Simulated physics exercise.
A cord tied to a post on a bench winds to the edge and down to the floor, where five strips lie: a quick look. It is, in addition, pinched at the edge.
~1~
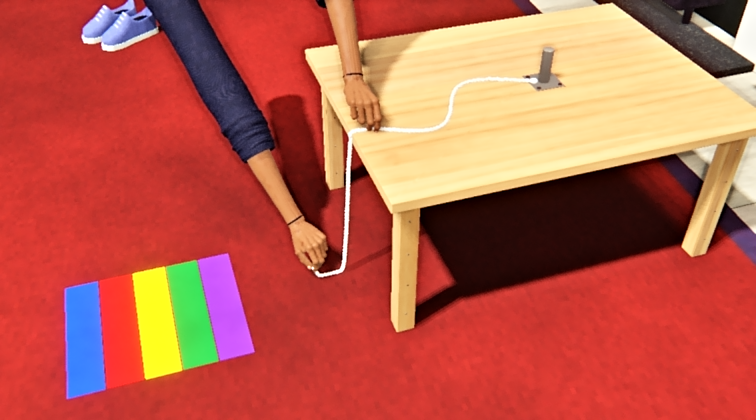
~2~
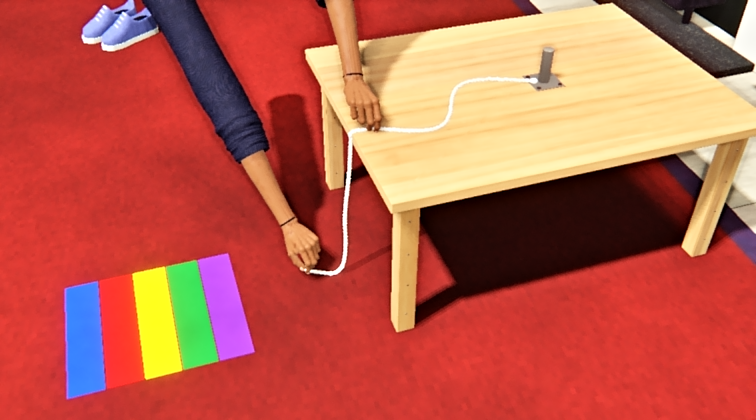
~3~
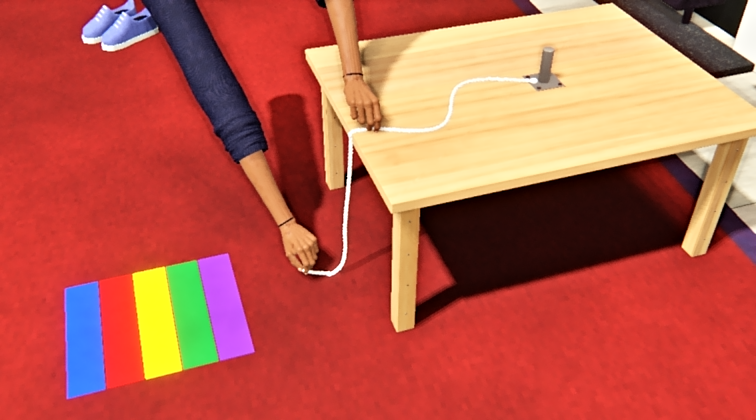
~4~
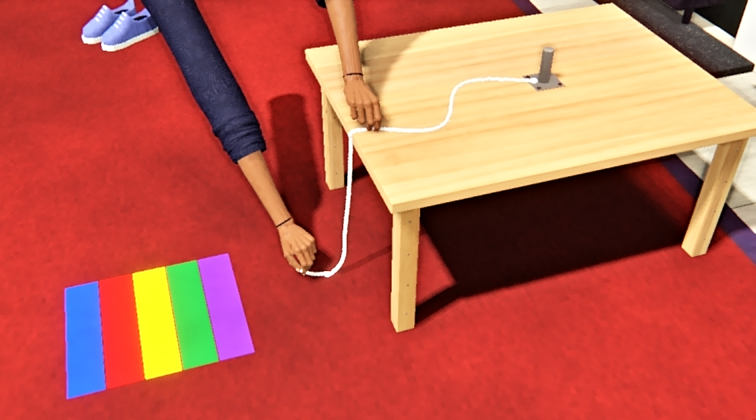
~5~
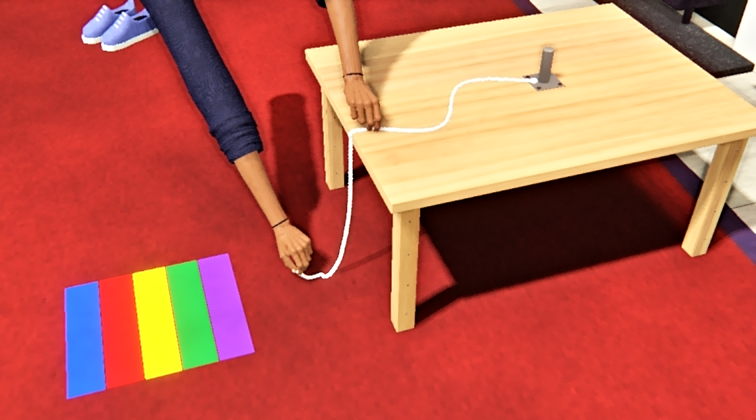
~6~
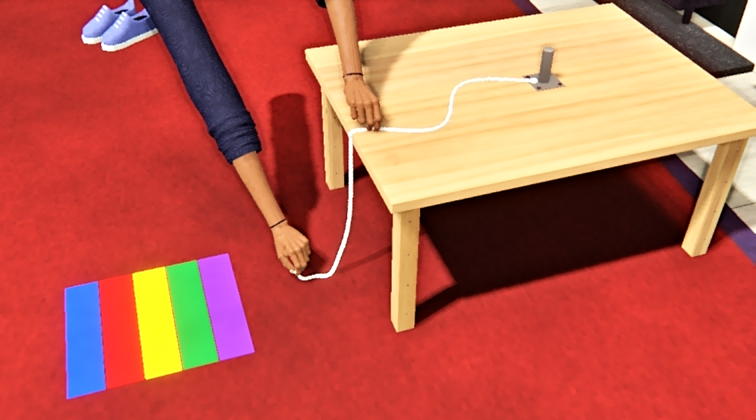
In this clip, one hand presses a white cord at the edge of a wooden table while the other holds its lower end near the red floor, shifting it slightly left toward five coloured strips.
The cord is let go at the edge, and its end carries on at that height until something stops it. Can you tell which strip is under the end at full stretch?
Yes, the yellow one.
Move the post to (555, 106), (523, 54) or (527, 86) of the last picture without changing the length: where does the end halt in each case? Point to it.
The spots are near (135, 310), (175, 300) and (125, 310).
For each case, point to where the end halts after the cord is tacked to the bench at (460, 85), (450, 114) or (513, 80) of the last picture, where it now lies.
Result per try (px, approx.): (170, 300); (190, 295); (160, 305).
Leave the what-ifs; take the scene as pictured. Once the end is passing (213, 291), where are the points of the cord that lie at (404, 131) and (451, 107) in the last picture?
You'll find the first mark at (361, 129) and the second mark at (424, 106).
Early on, end near (214, 291); over purple.
Midway, end near (174, 299); over green.
At the end of the slack, end near (151, 305); over yellow. It halts on the yellow strip.
